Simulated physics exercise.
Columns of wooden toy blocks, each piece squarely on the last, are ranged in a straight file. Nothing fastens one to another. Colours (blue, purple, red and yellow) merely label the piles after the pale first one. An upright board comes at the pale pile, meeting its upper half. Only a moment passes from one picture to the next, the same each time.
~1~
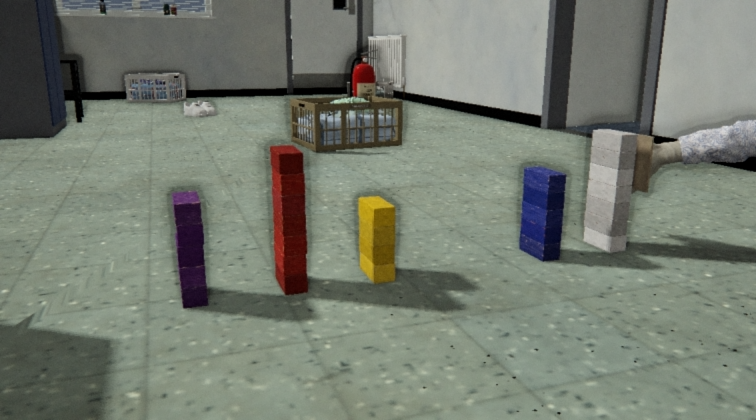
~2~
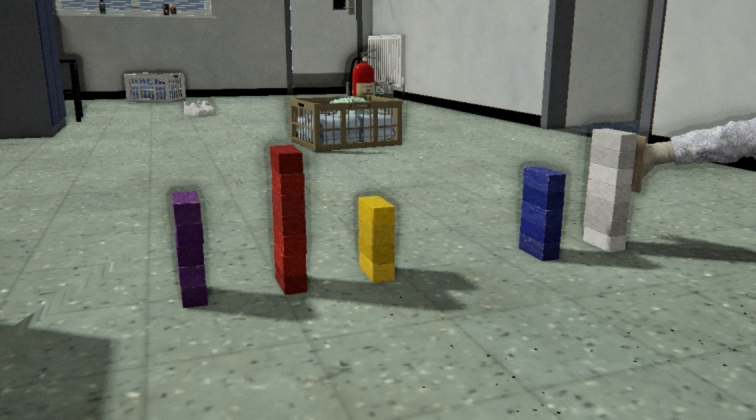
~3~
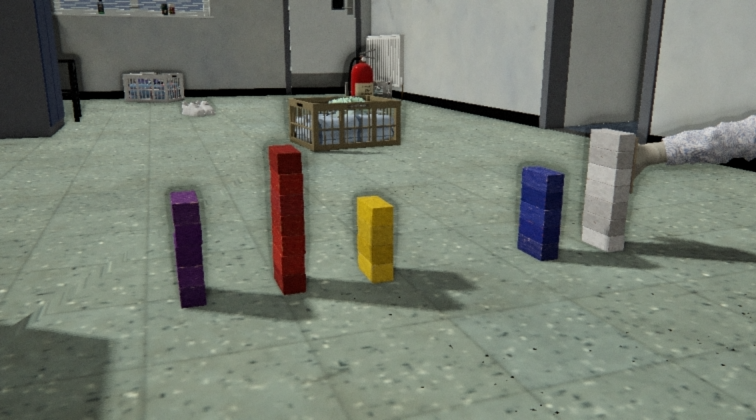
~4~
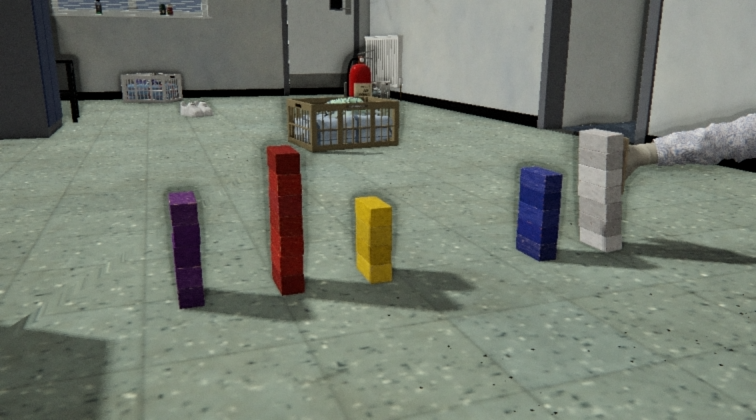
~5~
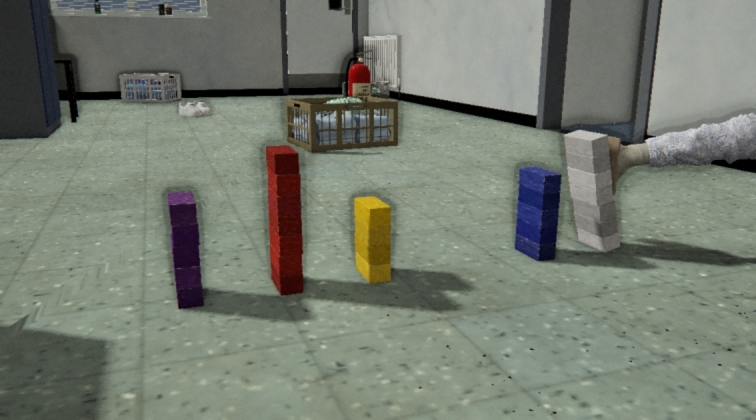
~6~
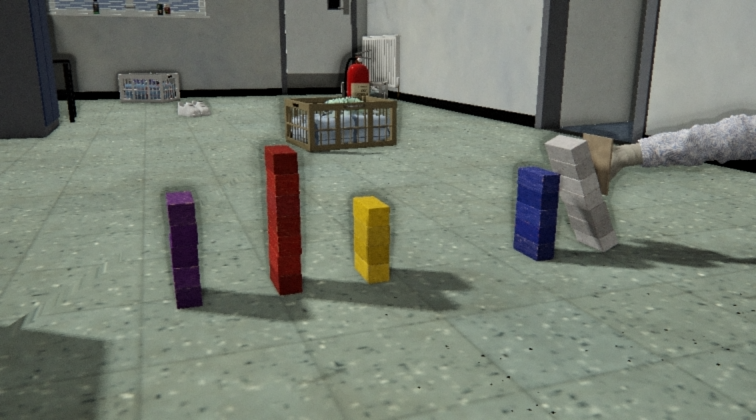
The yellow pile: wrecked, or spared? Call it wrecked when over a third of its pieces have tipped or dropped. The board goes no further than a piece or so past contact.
In the end the yellow column keeps nearly all its pieces up.
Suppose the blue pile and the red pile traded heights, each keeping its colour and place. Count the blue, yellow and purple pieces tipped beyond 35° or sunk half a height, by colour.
Blue 7, yellow 3, purple 0.
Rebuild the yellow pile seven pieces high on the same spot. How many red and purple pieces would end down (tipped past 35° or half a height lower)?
The counts are red 0, purple 0.
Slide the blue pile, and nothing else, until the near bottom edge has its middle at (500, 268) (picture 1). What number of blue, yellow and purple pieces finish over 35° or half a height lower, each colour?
The counts are blue 4, yellow 0, purple 0.
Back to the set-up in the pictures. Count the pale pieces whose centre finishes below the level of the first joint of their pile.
4 pale pieces.
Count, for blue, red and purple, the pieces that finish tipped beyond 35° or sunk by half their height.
Down at the end: Blue 4, red 0, purple 0.
Just after the last frame, 7 of the pale pile down; none of the 4 yellow blocks down (0 of 21 in all colours); top yellow block unmoved; top blue block tilted barely.
A moment on, 7 of the pale pile down; none of the 4 yellow blocks down (4 of 21 in all colours); top yellow block unmoved; top blue block tilted steeply, some three heights lower.
When it is over, 7 of the pale pile down; none of the 4 yellow blocks down (4 of 21 in all colours); top yellow block unmoved; top blue block on its side. In pixels of the last frame, middles, top yellow block near (371, 211), top blue block near (395, 261).
